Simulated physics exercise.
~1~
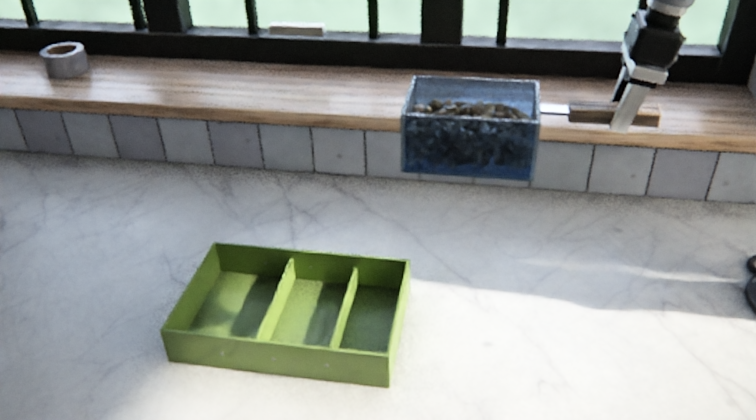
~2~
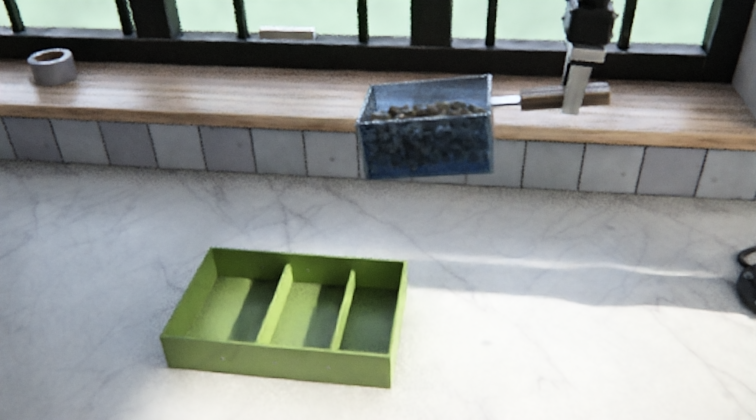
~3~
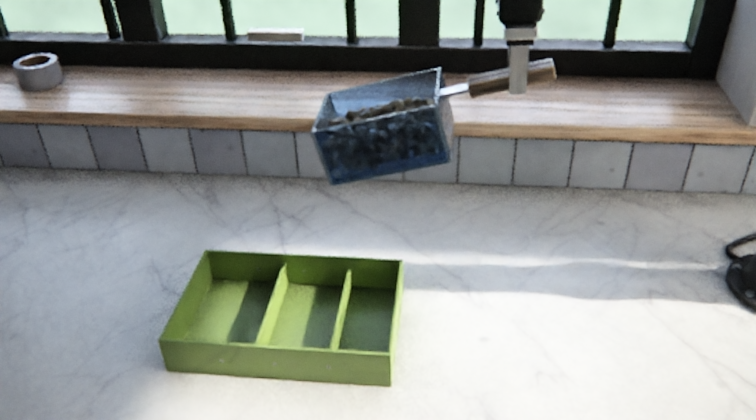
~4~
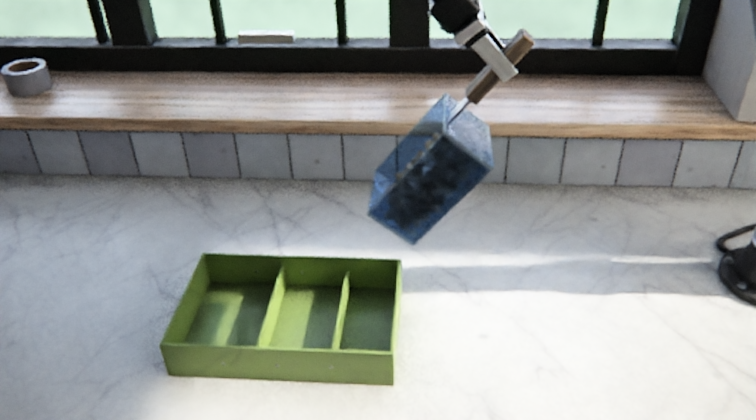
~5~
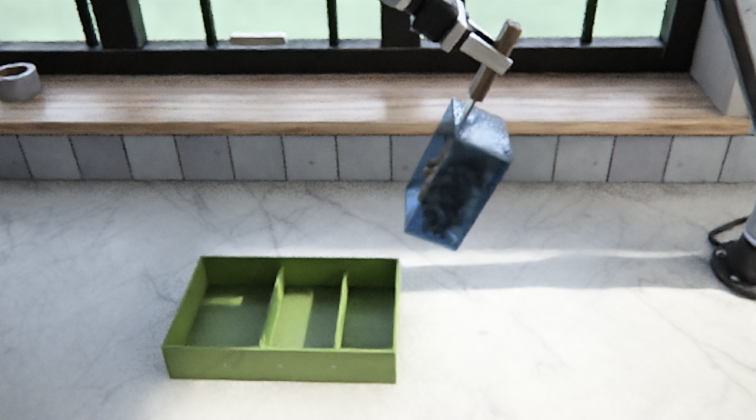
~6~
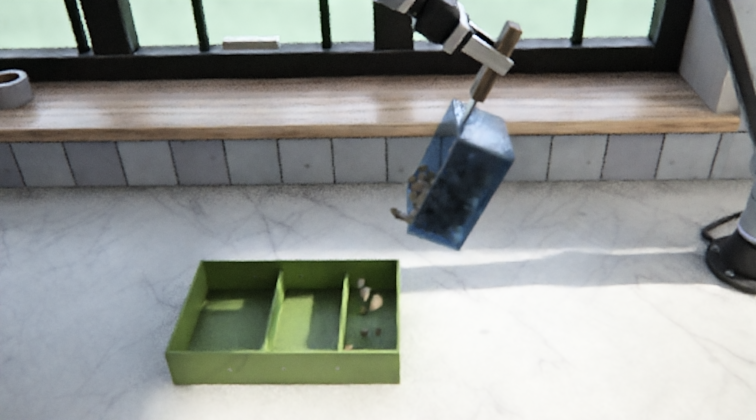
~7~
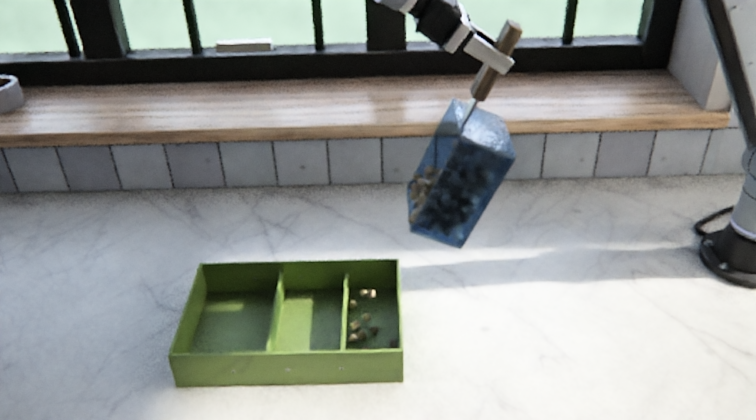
Robot arm carrying a clear blue box of pebbles left, then tilting it and spilling a few into a green tray's right compartment.
